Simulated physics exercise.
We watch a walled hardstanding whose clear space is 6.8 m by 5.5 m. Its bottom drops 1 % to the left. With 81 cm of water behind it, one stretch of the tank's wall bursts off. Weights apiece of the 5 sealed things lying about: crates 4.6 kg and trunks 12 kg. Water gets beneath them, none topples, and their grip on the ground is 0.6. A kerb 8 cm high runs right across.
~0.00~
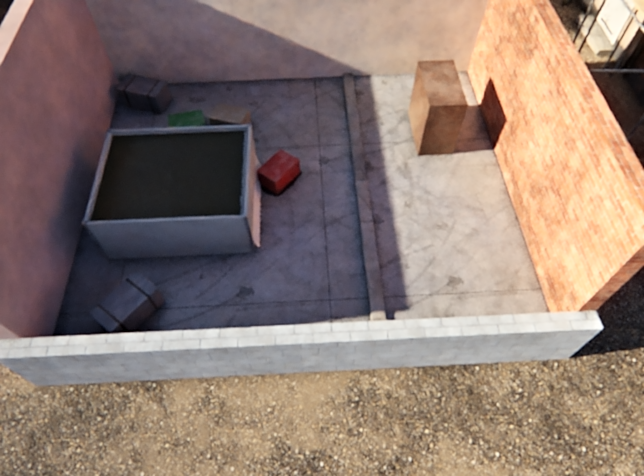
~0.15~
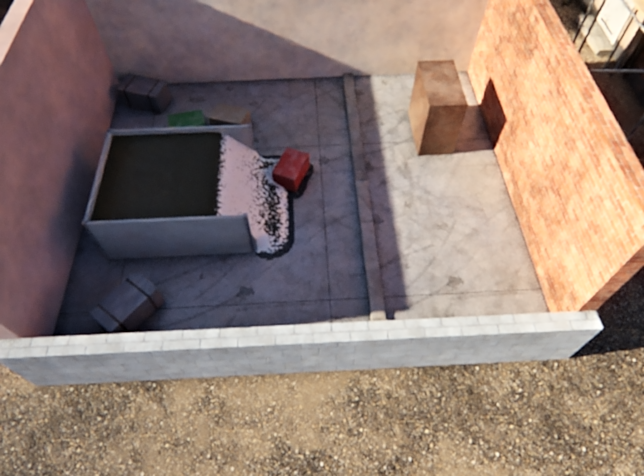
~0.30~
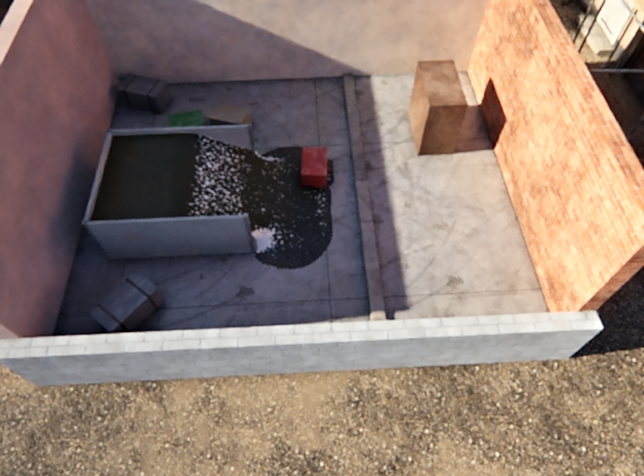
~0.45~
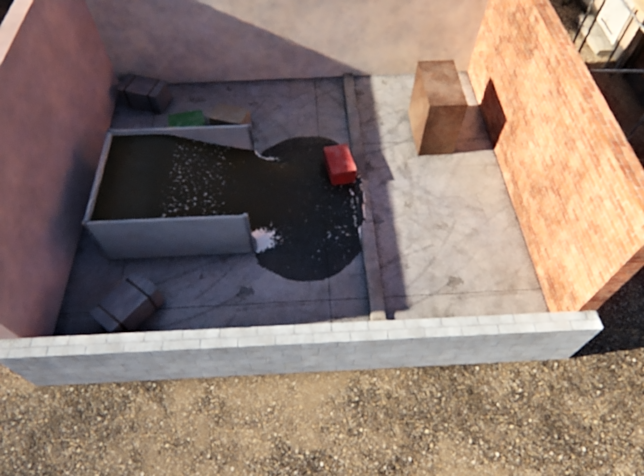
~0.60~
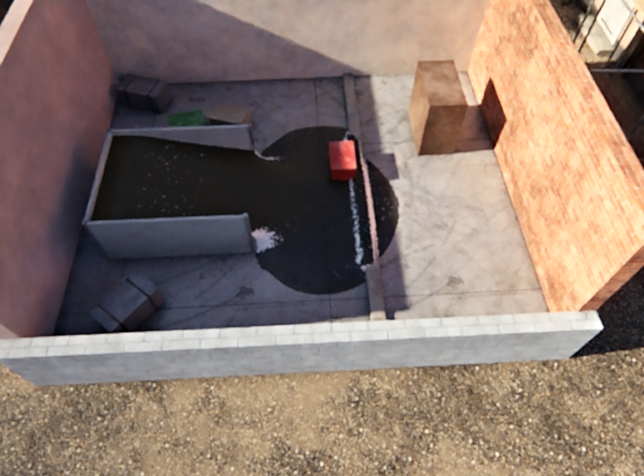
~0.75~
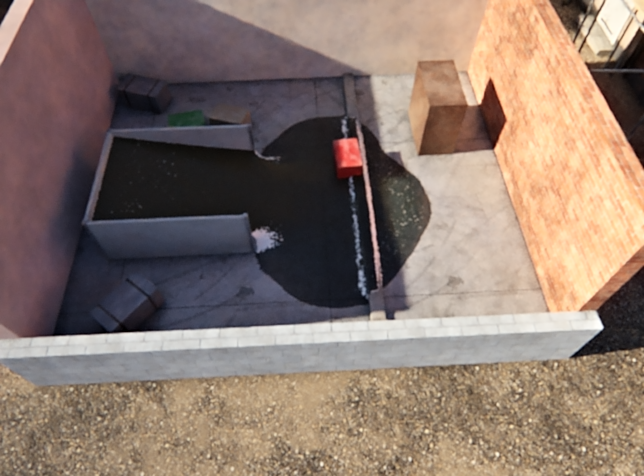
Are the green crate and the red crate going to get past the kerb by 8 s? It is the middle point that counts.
Green crate is held back, red crate passes.
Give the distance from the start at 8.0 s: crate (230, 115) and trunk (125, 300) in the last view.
In turn: 100 cm, 80 cm.
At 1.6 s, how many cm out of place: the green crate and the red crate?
About 0 and 200 cm.
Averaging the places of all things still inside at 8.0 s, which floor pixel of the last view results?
At about (199, 189).
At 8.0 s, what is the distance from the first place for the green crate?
About 60 cm.
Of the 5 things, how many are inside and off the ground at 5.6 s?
2 of them.
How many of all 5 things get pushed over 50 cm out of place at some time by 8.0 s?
That makes 5.
After 1.6 s the green crate is near (186, 120), 0.0 m from its start, aground; the red crate is near (408, 131), 2.2 m from its start, afloat; 1 of 5 are over the mark; 1 afloat.
After 3.6 s the green crate is near (186, 120), 0.0 m from its start, aground; the red crate is near (439, 164), 2.6 m from its start, afloat; 1 of 5 are over the mark; 1 afloat.
After 5.6 s the green crate is near (186, 120), 0.0 m from its start, aground; the red crate is near (439, 174), 2.5 m from its start, afloat; 1 of 5 are over the mark; 2 afloat.
After 8.0 s the green crate is near (152, 123), 0.6 m from its start, afloat; the red crate is near (462, 222), 3.0 m from its start, afloat; 1 of 5 are over the mark; 5 afloat.
